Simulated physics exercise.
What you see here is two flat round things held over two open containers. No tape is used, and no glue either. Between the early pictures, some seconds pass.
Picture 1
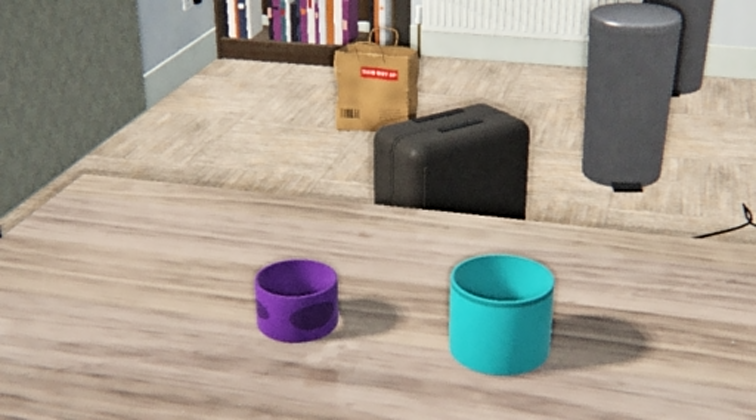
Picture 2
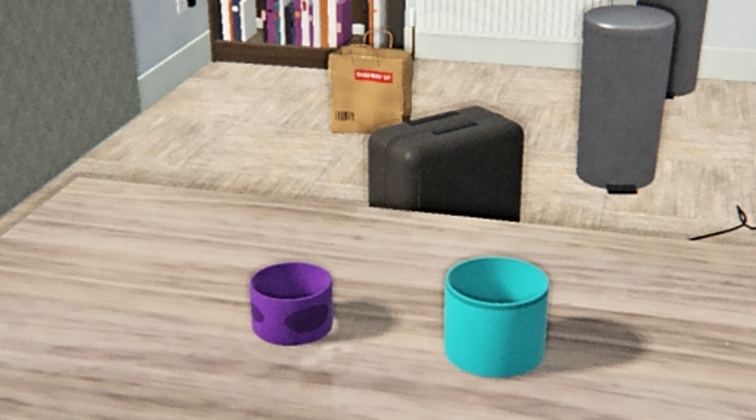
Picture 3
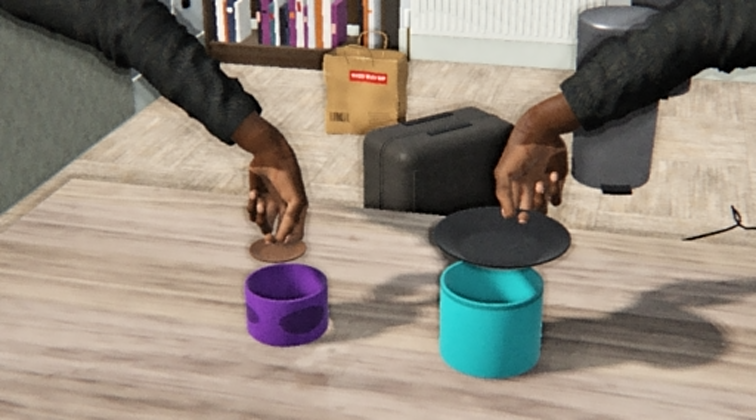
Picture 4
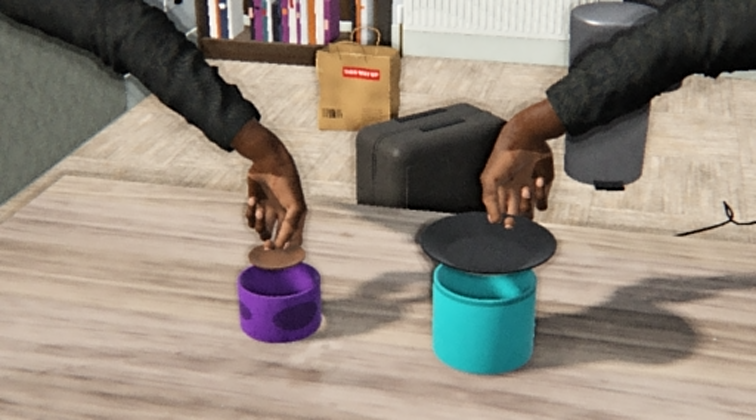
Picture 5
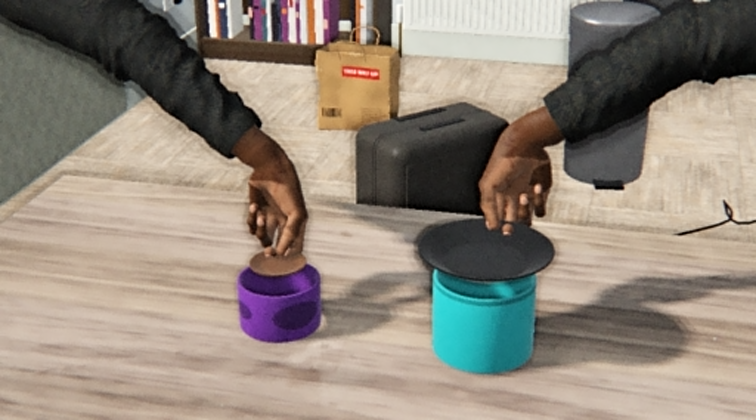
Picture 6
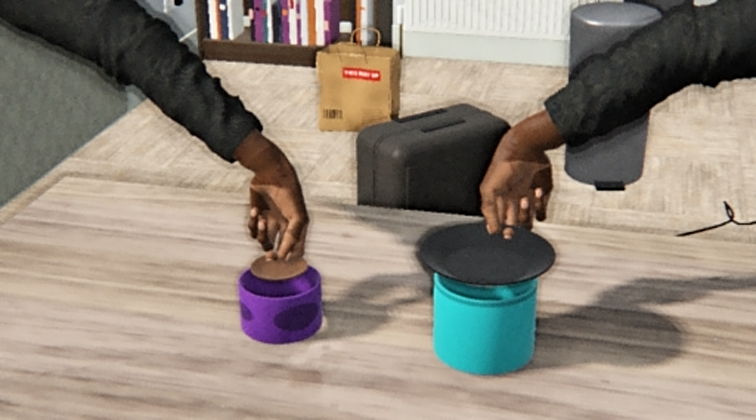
Two hands lower a small brown disc and a larger black plate onto purple and teal containers.
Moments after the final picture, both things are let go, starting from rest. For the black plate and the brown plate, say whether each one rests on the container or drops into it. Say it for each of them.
In the end the black plate rests on it, the brown plate drops into it.
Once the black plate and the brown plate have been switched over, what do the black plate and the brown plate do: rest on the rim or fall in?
For the black plate, it perches on top; for the brown plate, it drops in.
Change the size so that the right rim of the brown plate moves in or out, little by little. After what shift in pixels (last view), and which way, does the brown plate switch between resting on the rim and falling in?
Shift: 8 px, direction right.
Then, 0.14 s past the last view, black plate sitting on the rim near (486, 269); brown plate travelled about its own width near (281, 301).
Then, 0.22 s past the last view, black plate sitting on the rim near (486, 269); brown plate come down near (282, 316).
Finally, the black plate rests on the rim, near (486, 269); the brown plate falls in, near (282, 318).
